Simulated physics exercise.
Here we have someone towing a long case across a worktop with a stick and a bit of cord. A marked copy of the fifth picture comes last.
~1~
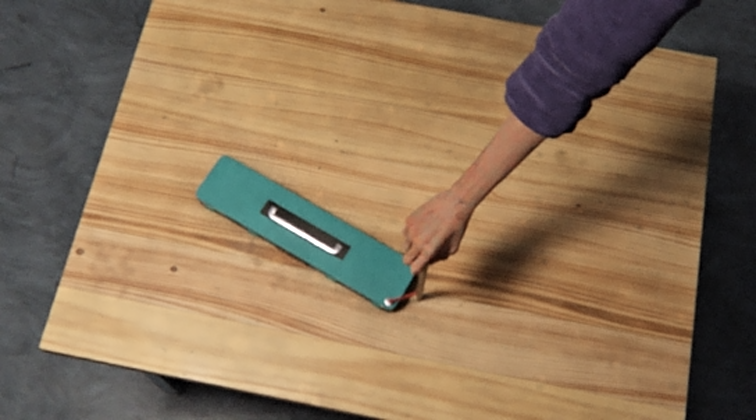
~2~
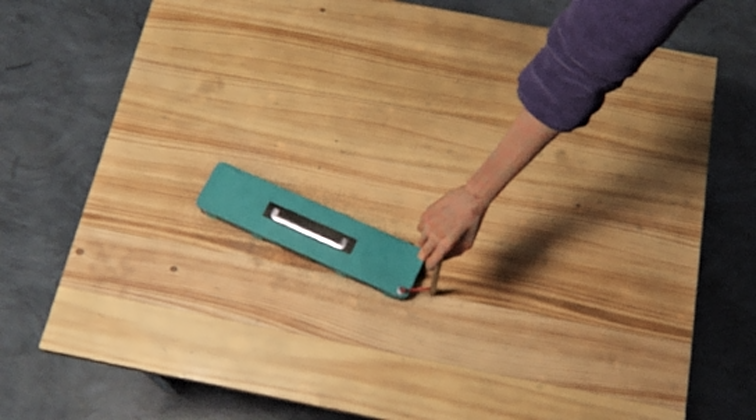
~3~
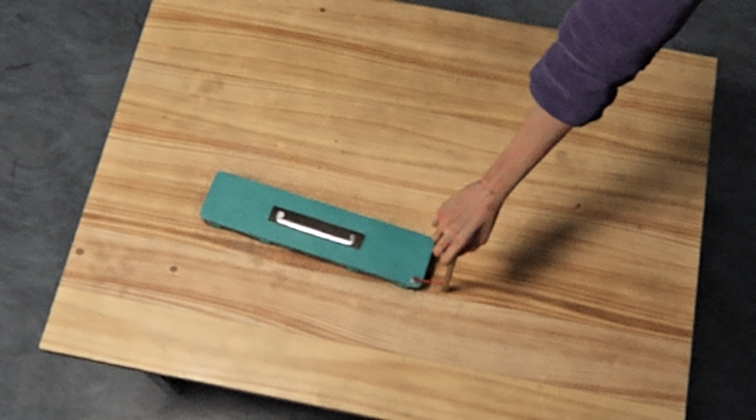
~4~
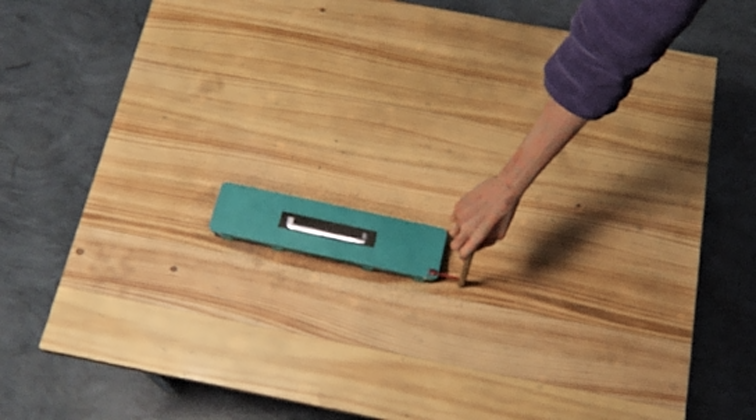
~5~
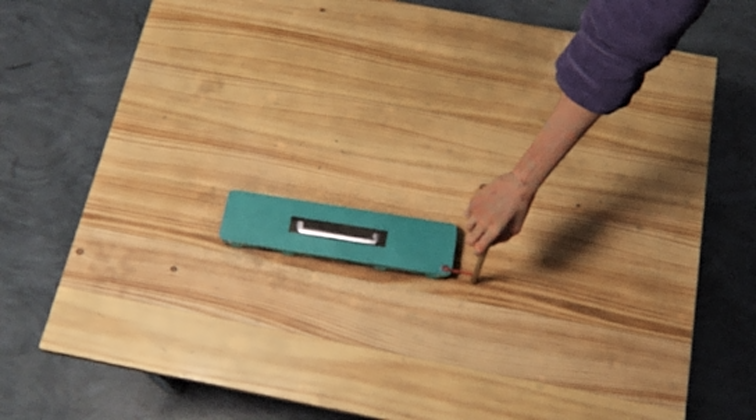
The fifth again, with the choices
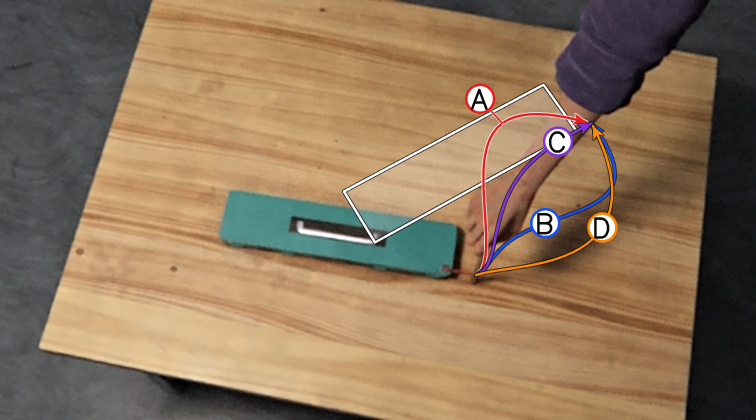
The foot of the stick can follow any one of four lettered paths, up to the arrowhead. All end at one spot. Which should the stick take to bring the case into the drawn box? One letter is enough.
Only A brings it into the box.
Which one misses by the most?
D.
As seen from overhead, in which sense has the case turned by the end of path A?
On that path, anticlockwise.
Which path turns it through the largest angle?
D.
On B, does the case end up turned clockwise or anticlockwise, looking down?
It turns anticlockwise.
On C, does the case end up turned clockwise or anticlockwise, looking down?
Anticlockwise.
On the marked copy, A from (476, 275) via (485, 155) to (586, 122); B from (476, 275) via (575, 212) to (592, 124); C from (476, 275) via (514, 183) to (592, 124); D from (476, 275) via (598, 234) to (593, 126); the outline at (462, 161).
With A. Early on, foot of the stick (483, 190), middle of the case (356, 220).
Further on, foot of the stick (515, 118), middle of the case (399, 183).
At the end, foot of the stick (591, 124), middle of the case (461, 162); it lies in the outline.
As for the rest, B leaves its middle at (492, 201); C leaves its middle at (468, 178); D leaves its middle at (496, 210).
